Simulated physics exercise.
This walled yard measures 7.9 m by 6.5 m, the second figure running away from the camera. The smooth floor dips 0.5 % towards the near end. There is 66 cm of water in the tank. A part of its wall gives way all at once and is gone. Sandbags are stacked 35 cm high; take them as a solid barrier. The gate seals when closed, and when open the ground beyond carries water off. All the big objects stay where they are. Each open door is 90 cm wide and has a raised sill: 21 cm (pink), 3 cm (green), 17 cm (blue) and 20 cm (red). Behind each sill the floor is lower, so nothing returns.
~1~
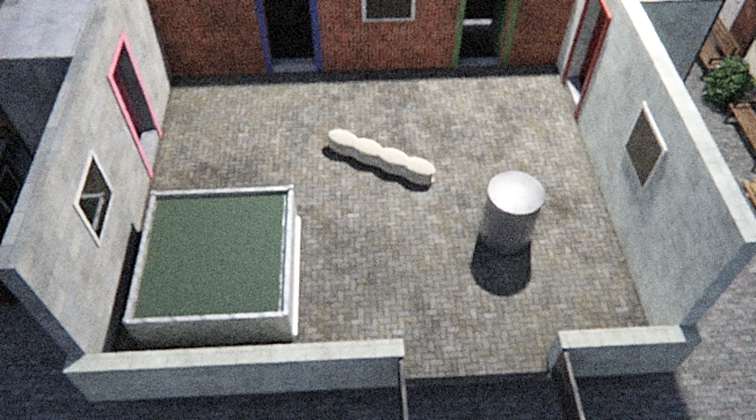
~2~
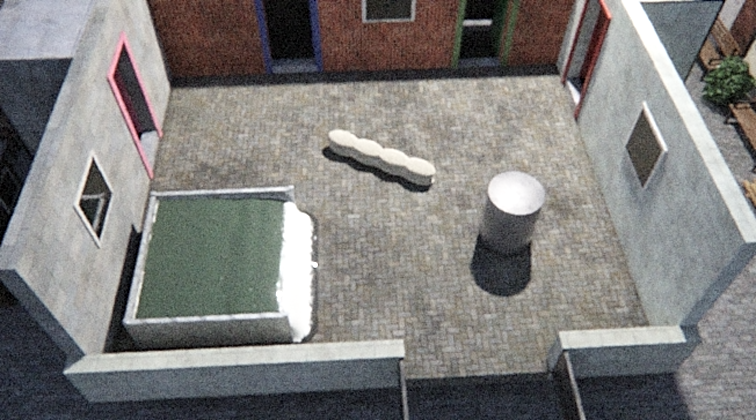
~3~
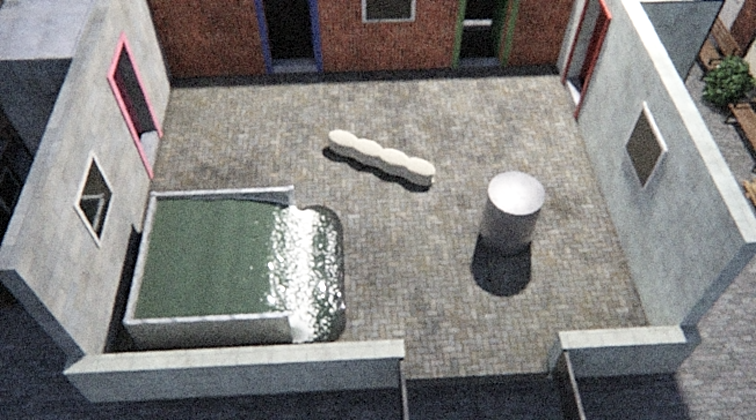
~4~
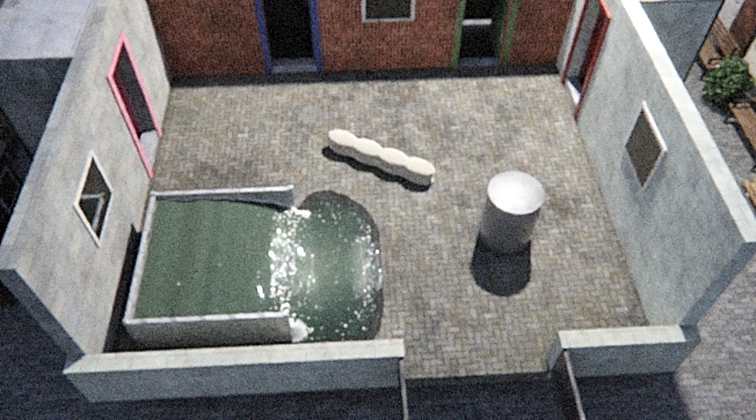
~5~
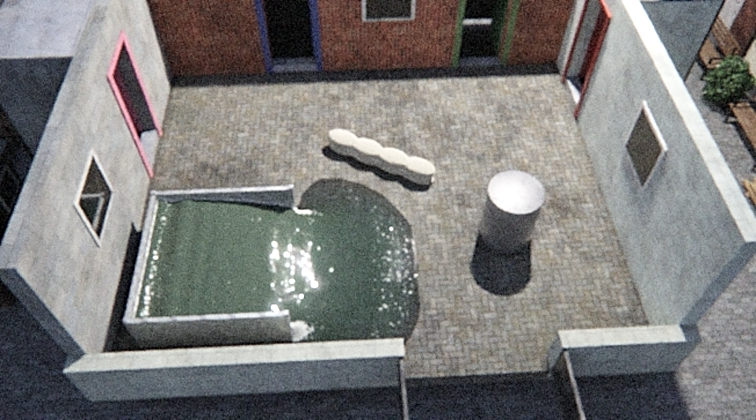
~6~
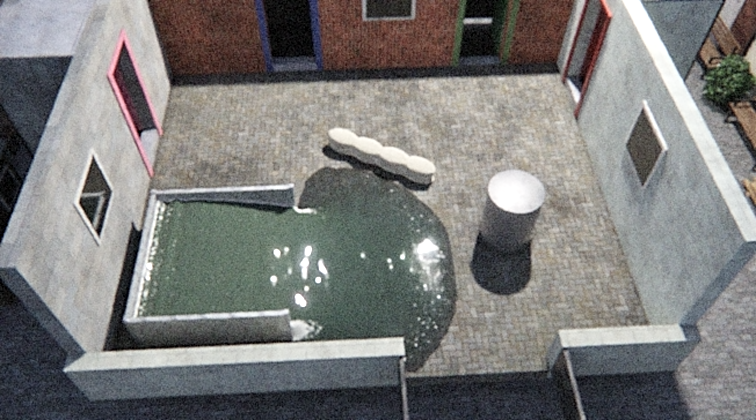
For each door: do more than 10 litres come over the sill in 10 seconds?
The water let in: At the pink door it stays under the limit; at the green door it exceeds the limit; at the blue door it keeps below the limit; at the red door it does not reach the limit.
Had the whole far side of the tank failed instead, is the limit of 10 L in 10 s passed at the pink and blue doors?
Then: Pink not over, blue above.
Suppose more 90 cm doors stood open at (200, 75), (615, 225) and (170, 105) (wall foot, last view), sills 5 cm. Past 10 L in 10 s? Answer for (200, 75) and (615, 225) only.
In that order: Below, above.
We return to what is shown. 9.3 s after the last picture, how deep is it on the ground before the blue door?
Some 3.5 cm.
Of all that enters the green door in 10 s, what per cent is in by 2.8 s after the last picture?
Some 0 per cent by then.
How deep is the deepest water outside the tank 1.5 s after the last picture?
Roughly 49 cm.
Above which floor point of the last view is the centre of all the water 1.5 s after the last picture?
Around (370, 268).
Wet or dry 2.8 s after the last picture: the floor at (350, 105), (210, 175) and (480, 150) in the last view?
In turn: Dry, not reached, wet.
Then, 0.7 s after the last picture water covers 30 % of the floor and is deepest (31 cm) near (478, 234); pink door not reached, green door not reached, blue door not reached, red door not reached.
Then, 1.5 s after the last picture water covers 40 % of the floor and is deepest (49 cm) near (649, 349); pink door not reached, green door not reached, blue door not reached, red door not reached.
Then, 2.8 s after the last picture water covers 55 % of the floor and is deepest (32 cm) near (641, 327); pink door not reached, green door not reached, blue door not reached, red door 10 cm at the sill, 0 L in.
Then, 5.3 s after the last picture water covers 65 % of the floor and is deepest (18 cm) near (531, 85); pink door not reached, green door 16 cm at the sill, 39 L in, blue door not reached, red door 14 cm at the sill, 0 L in.
Then, 9.3 s after the last picture water covers 95 % of the floor and is deepest (10 cm) near (181, 85); pink door 6 cm at the sill, 0 L in, green door 7 cm at the sill, 159 L in, blue door 4 cm at the sill, 0 L in, red door 8 cm at the sill, 0 L in.
